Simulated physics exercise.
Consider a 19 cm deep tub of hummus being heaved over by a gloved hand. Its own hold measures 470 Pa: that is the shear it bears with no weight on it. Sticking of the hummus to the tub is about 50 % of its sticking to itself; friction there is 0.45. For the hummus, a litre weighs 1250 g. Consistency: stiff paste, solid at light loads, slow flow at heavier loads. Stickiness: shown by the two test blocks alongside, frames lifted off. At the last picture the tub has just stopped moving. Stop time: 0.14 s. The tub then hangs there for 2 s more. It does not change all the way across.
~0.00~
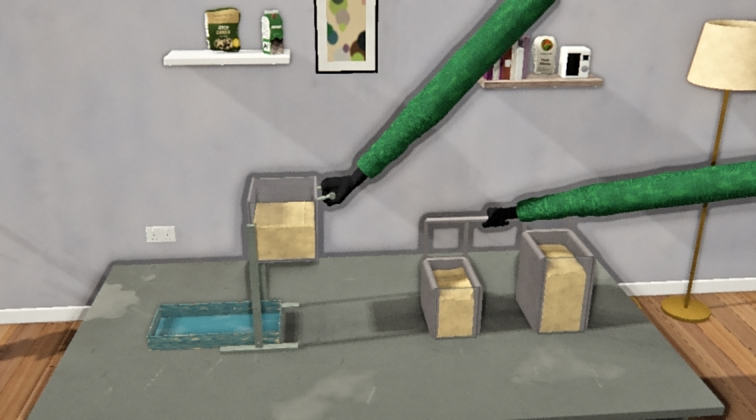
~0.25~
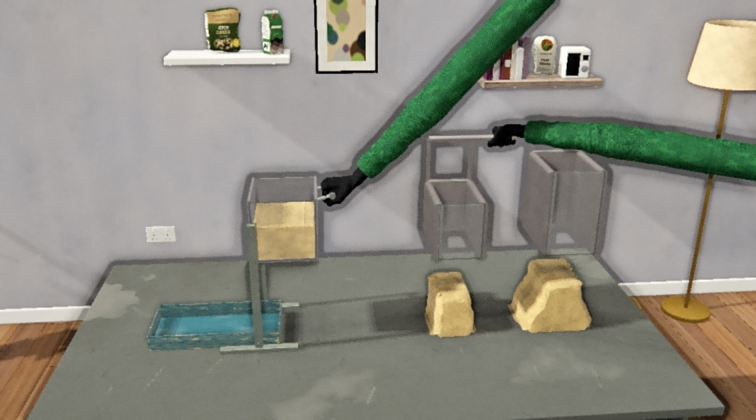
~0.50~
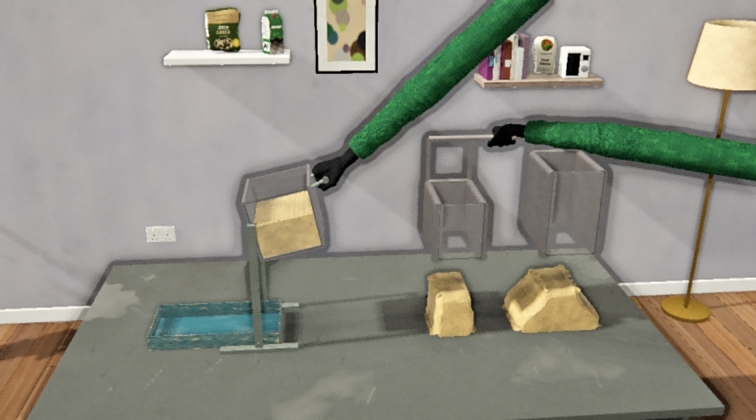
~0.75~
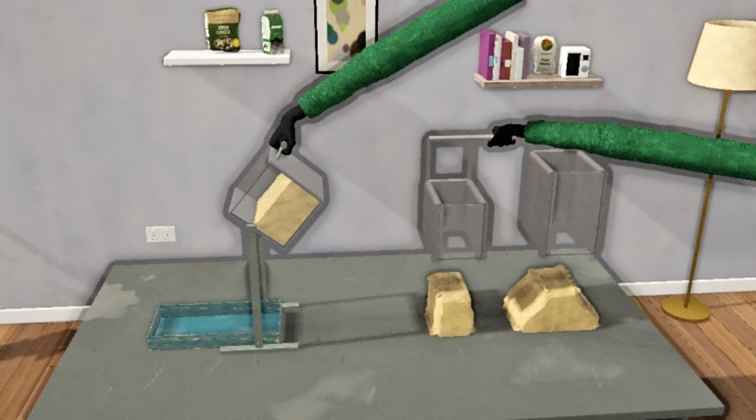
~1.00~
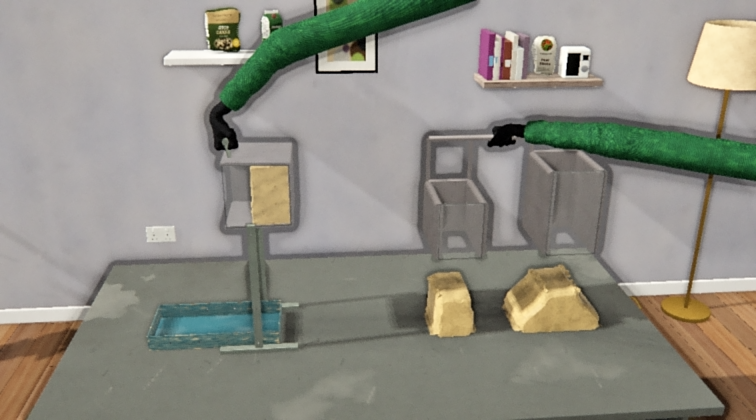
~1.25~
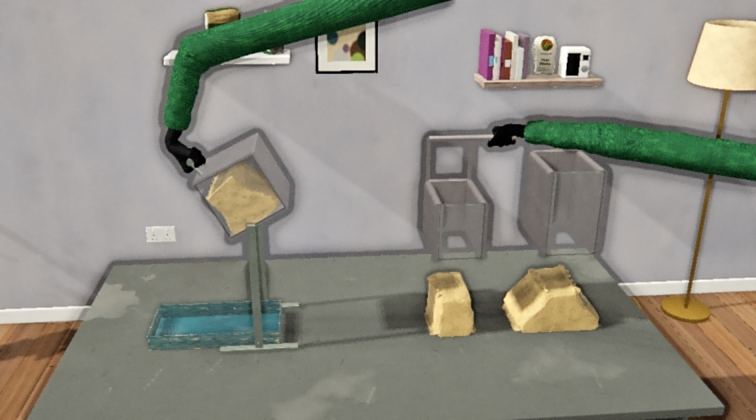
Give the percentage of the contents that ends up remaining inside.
I would say roughly 0 per cent remains inside.
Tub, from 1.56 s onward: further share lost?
Roughly 0 per cent of the load.
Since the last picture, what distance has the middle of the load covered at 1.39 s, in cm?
Shift: Roughly 12 cm.
After 1.39 s, the tub is at 118 degrees and holds 37 %.
After 1.56 s, the tub is at 118 degrees and holds 0 %.
After 1.73 s, the tub is at 118 degrees and holds 0 %.
After 1.90 s, the tub is at 118 degrees and holds 0 %.
After 3.25 s, at the end, the tub is at 118 degrees and holds 0 %.
